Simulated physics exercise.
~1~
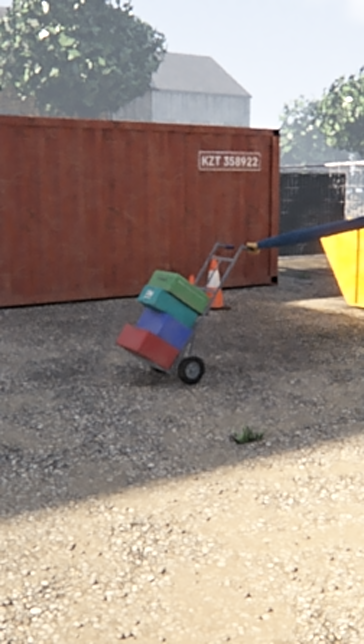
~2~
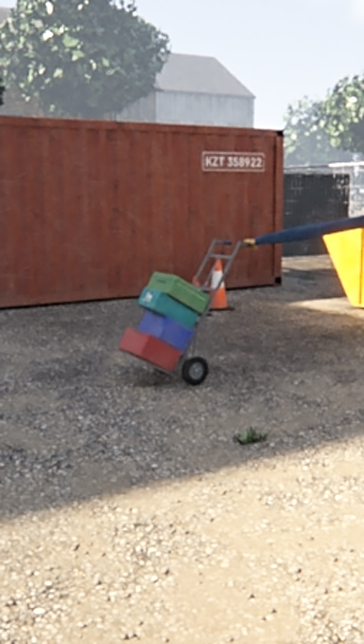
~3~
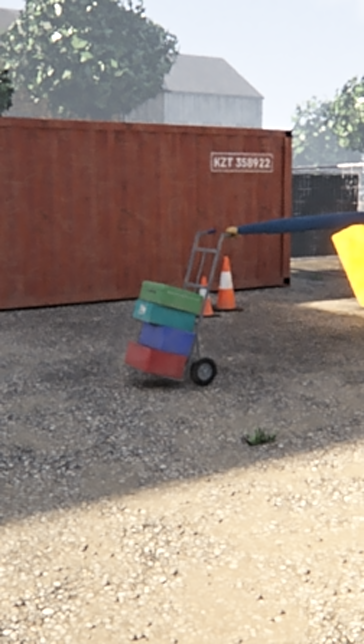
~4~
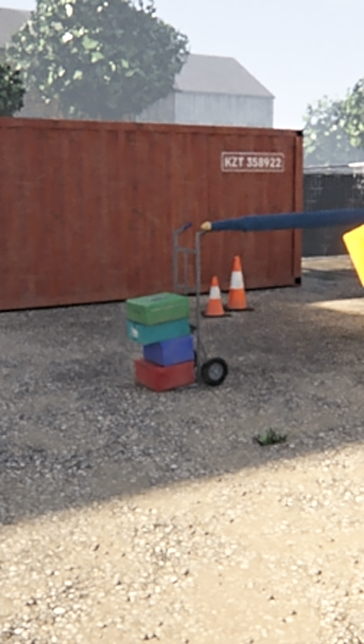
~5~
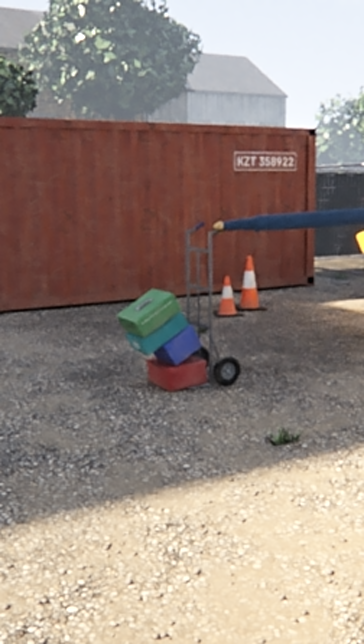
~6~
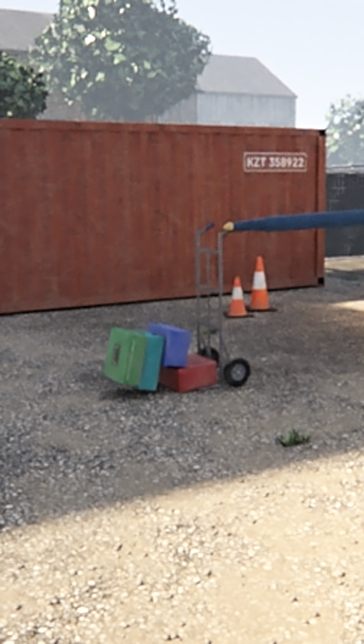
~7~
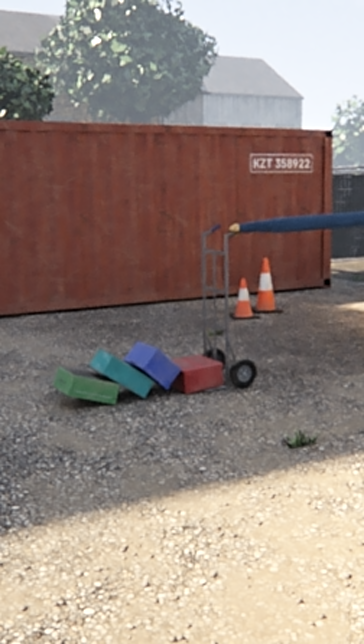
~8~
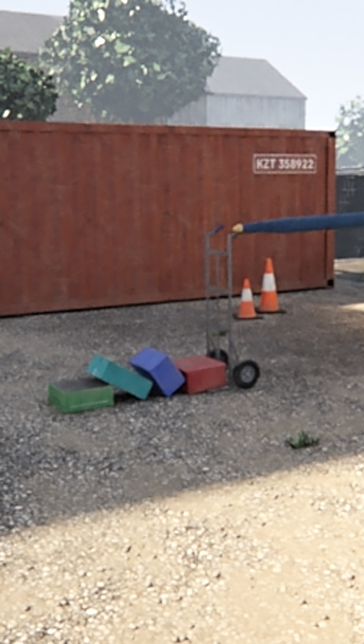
A leaning two-wheeled hand truck carries a stack of four boxes, red at the bottom, then blue, turquoise and green on top, on a sunlit and shaded gravel yard seen from a short distance. Behind it stand a rust-red shipping container and orange-and-white cones, and a dark blue arm reaches in from the right to the truck's handle. The truck swings upright and stops. The upper three boxes tip left together, then topple off and spread across the gravel. The red box stays by the upright truck, with the blue, turquoise and green ones lying in a row to its left.
